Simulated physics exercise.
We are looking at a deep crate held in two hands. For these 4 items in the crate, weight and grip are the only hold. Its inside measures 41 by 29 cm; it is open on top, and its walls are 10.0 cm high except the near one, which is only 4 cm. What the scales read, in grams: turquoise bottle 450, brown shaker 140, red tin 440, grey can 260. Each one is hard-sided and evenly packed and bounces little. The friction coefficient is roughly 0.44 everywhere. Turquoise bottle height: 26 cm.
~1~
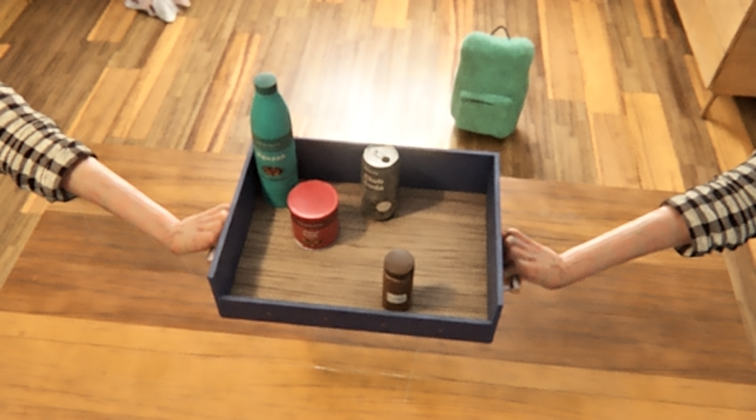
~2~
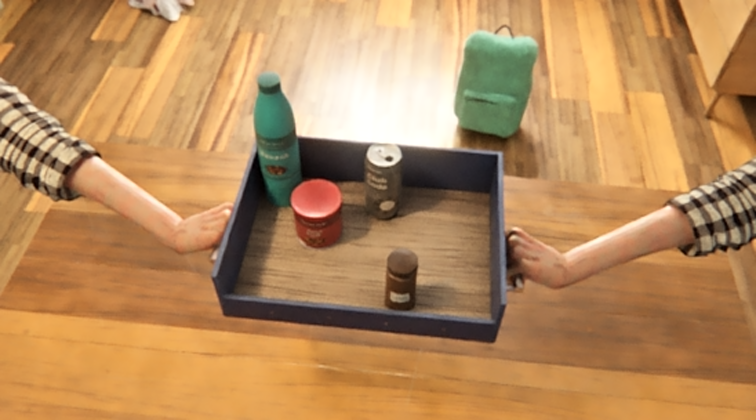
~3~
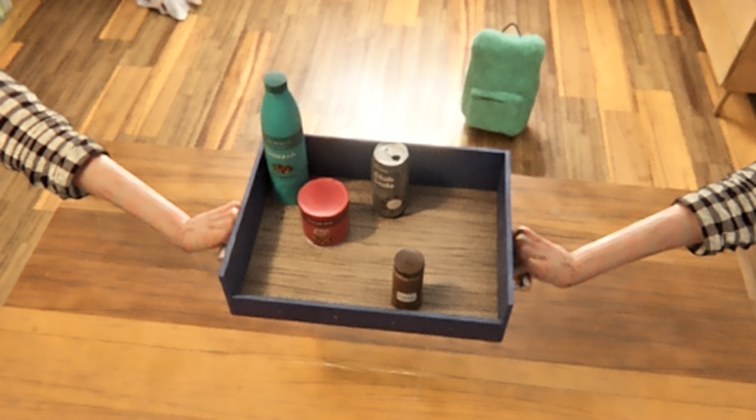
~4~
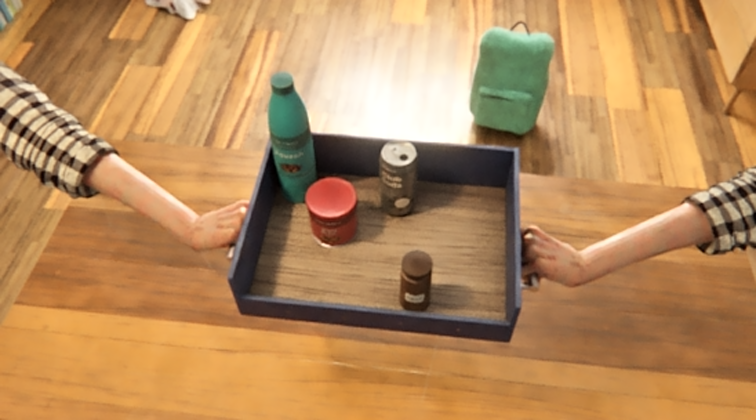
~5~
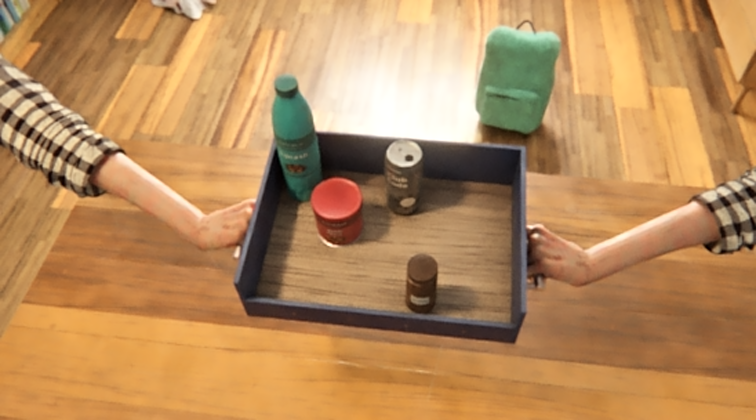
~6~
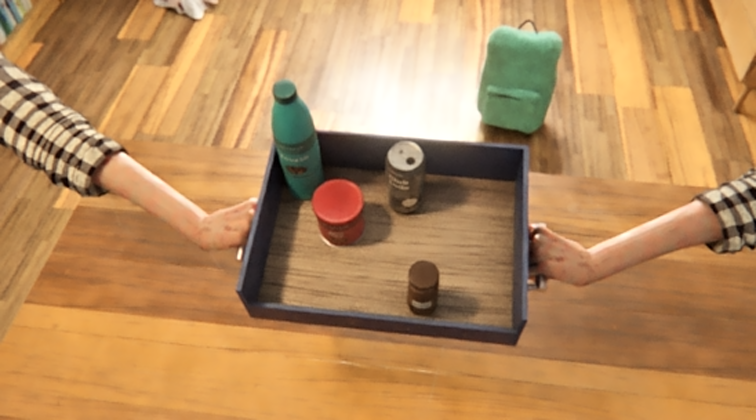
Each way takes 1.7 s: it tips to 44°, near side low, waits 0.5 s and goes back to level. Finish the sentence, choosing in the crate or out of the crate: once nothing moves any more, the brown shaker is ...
... Out of the crate.
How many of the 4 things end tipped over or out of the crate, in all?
Count: 3.
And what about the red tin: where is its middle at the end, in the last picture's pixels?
Around (328, 274).
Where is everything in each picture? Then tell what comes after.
The first frame shows crate level; brown shaker (398, 282); turquoise bottle (274, 142).
The second frame shows crate level; grey can (383, 182); turquoise bottle (277, 141).
The third frame shows crate tipped 1°, near side down; red tin (325, 214); grey can (390, 181).
The fourth frame shows crate tipped 3°, near side down; turquoise bottle (292, 140); red tin (333, 213).
The fifth frame shows crate tipped 5°, near side down; grey can (404, 179); turquoise bottle (296, 140).
The sixth frame shows crate tipped 10°, near side down; brown shaker (423, 289); red tin (340, 214).
Then, 0.80 s past the last view, crate tipped 40°, near side down; turquoise bottle and brown shaker now out of the crate; grey can shifted 16 cm; red tin shifted 13 cm.
Then, 2.00 s past the last view, crate tipped 40°, near side down; grey can now out of the crate; red tin shifted 13 cm.
Finally, out of the crate, turquoise bottle, brown shaker and grey can; not toppled but over 5 cm from the start, red tin.
